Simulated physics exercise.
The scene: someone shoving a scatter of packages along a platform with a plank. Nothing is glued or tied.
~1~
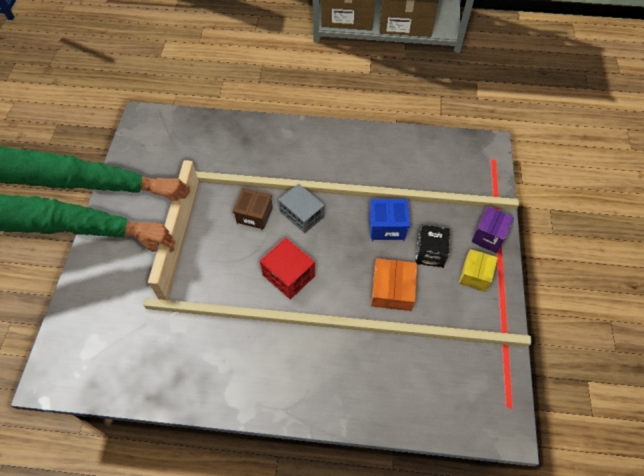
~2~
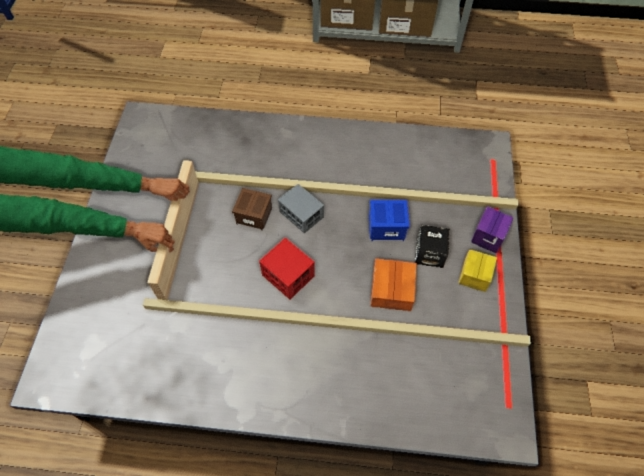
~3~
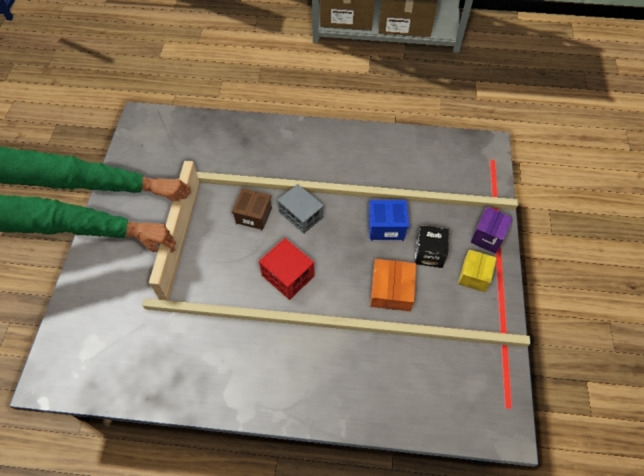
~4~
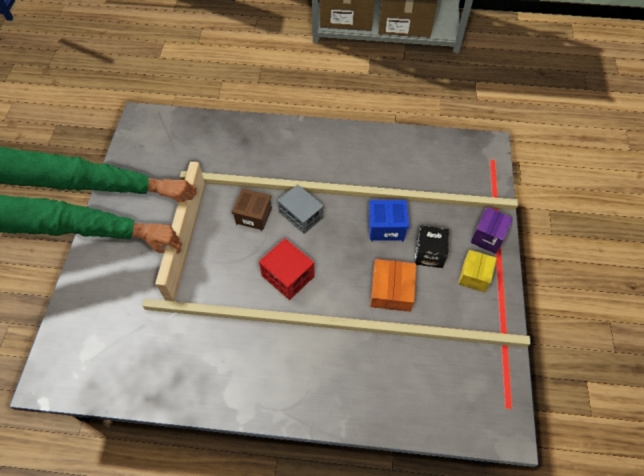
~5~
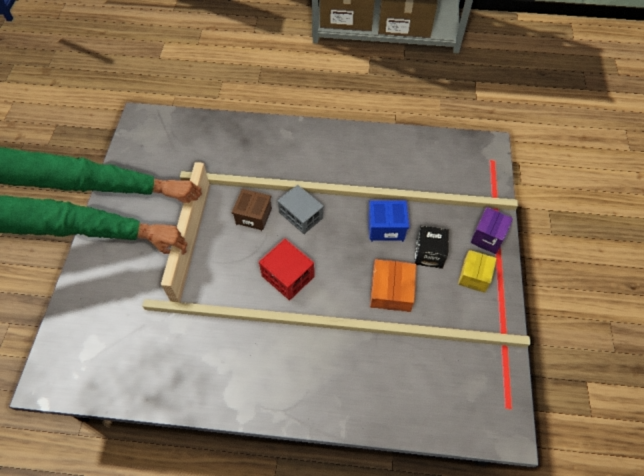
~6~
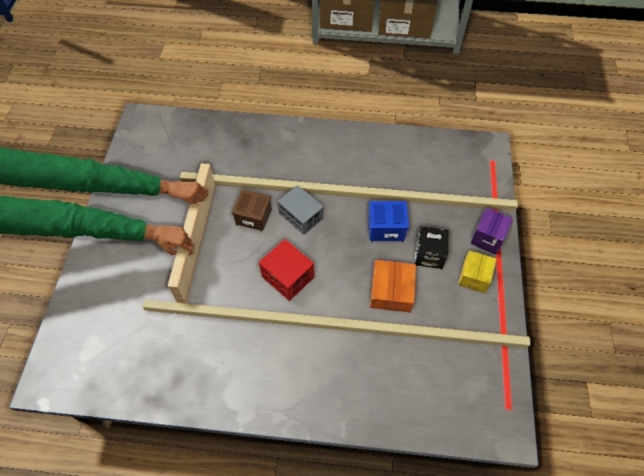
Two green-sleeved arms reach in from the left and hold a wooden plank upright across a grey platform, seen from a high angle above a wood-plank floor. Between two pale rails sit brown, grey and red boxes nearer the plank, then blue, orange, black, purple and yellow ones near a red line at right. The hands slide the plank slightly rightward, while the boxes and view stay still.
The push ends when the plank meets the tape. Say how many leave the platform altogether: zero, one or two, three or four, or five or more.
Here the number that fall off is five or more.
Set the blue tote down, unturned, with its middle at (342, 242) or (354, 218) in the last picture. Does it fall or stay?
The blue tote stays on; tumbles off.
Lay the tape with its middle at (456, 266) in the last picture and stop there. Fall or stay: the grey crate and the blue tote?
The grey crate is kept, the blue tote comes down.
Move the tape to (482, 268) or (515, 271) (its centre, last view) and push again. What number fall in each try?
The counts: 6 and 8.
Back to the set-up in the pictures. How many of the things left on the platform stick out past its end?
It comes to 2.
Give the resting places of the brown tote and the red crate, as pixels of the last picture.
The brown tote at (516, 232), the red crate at (525, 281).
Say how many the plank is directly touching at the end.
In contact: 2.
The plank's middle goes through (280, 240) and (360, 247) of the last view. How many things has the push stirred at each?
3 and 7.
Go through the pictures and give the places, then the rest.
In the first picture, purple parcel (492, 230); yellow parcel (478, 271); black box (433, 246); plank (176, 229); tape (501, 268).
In the second picture, yellow parcel (478, 271); blue tote (388, 221).
In the third picture, black box (432, 247); grey crate (301, 209).
In the fourth picture, purple parcel (491, 231); orange parcel (393, 285).
In the fifth picture, yellow parcel (477, 271); red crate (287, 270).
In the sixth picture, purple parcel (491, 231); yellow parcel (477, 272); black box (432, 248); plank (194, 232); tape (500, 270).
Soon after, none off yet; purple parcel at rest near (491, 231); yellow parcel at rest near (477, 272); black box at rest near (432, 248).
After that, none off yet; purple parcel at rest near (491, 231); yellow parcel displaced about its own width near (489, 289); black box displaced about its own width near (469, 262).
And then, one off so far; purple parcel off the edge near (530, 285); yellow parcel tilting well over near (544, 311); black box tilting well over near (542, 274).
In the end, the number that fall off is five or more; gone, grey crate, blue tote, orange parcel, black box, yellow parcel and purple parcel.
